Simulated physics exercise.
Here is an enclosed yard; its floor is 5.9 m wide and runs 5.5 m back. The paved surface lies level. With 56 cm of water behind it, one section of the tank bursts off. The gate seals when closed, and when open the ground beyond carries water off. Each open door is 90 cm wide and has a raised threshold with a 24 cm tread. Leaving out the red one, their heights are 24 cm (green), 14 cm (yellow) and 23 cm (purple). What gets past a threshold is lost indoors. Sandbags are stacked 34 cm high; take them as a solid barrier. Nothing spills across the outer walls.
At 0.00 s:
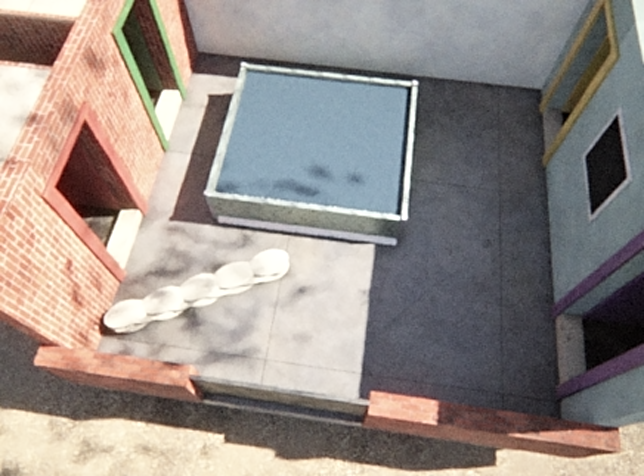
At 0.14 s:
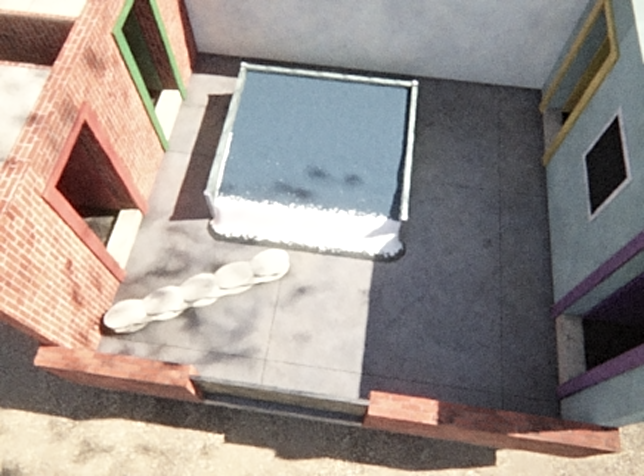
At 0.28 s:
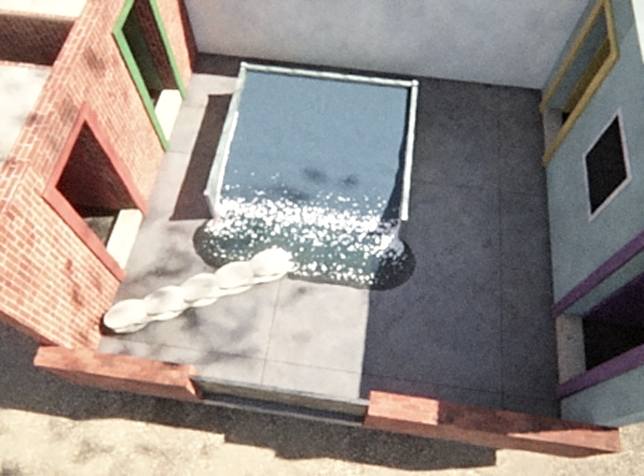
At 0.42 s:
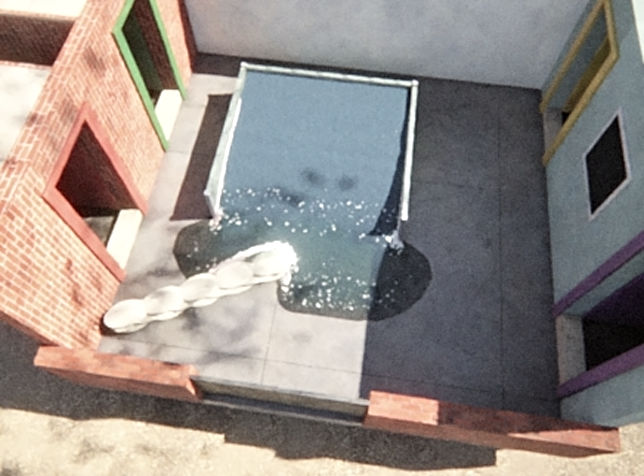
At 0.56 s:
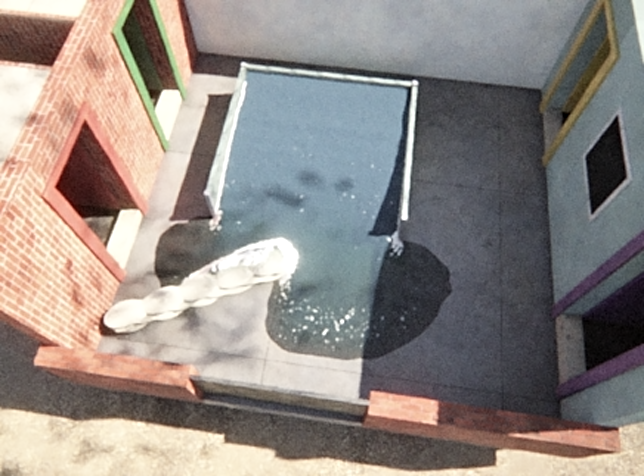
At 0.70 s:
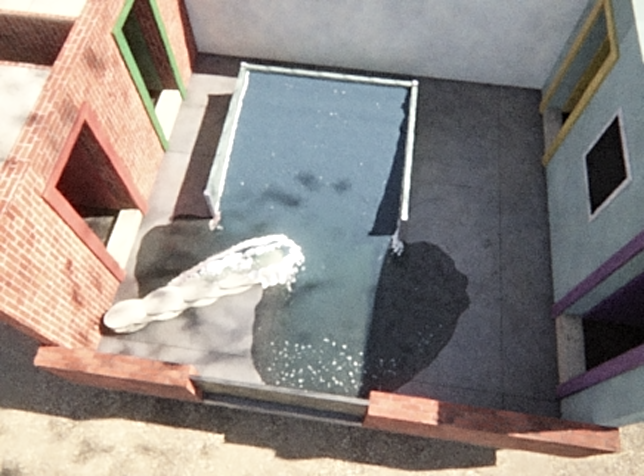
Water in a raised tank lies still in a walled yard, then bursts out white and foaming along the tank's near side. It spreads over the paving as a dark, sparkling sheet, churning around the pale row of sandbags and widening toward the low brick wall in front.
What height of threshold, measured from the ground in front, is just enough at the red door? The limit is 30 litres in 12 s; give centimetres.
About 28 cm.
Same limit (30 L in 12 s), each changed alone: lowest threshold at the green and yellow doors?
About 8.0 cm at green and 11.0 cm at yellow.
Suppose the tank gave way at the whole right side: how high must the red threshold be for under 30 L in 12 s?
About 9.5 cm.
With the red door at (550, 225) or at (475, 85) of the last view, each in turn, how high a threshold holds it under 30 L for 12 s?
Roughly 7.0 and 13.5 cm.
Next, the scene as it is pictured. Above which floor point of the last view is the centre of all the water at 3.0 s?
At about (308, 265).
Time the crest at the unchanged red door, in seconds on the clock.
Near 2.2 s.
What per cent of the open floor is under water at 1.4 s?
Near 35 per cent is wet.
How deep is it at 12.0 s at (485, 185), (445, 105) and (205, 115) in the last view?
Roughly 8, 11 and 12 cm, in turn.
After 1.4 s water covers 35 % of the floor, deepest (40 cm) near (272, 256); 24 cm at the red door, 6 litres in over its 18 cm threshold.
After 3.0 s water covers 60 % of the floor, deepest (38 cm) near (537, 428); 29 cm at the red door, 100 litres in over its 18 cm threshold.
After 12.0 s water covers 95 % of the floor, deepest (16 cm) near (128, 299); 13 cm at the red door, 133 litres in over its 18 cm threshold.
At the red door as built, the water arrived by 0.9 s and peaked near 31 cm at 2.2 s.
With a threshold of 23 cm, 67 litres would have come in within the 12 s; with 31 cm, 15 litres. So under 30 litres takes about 28 cm.
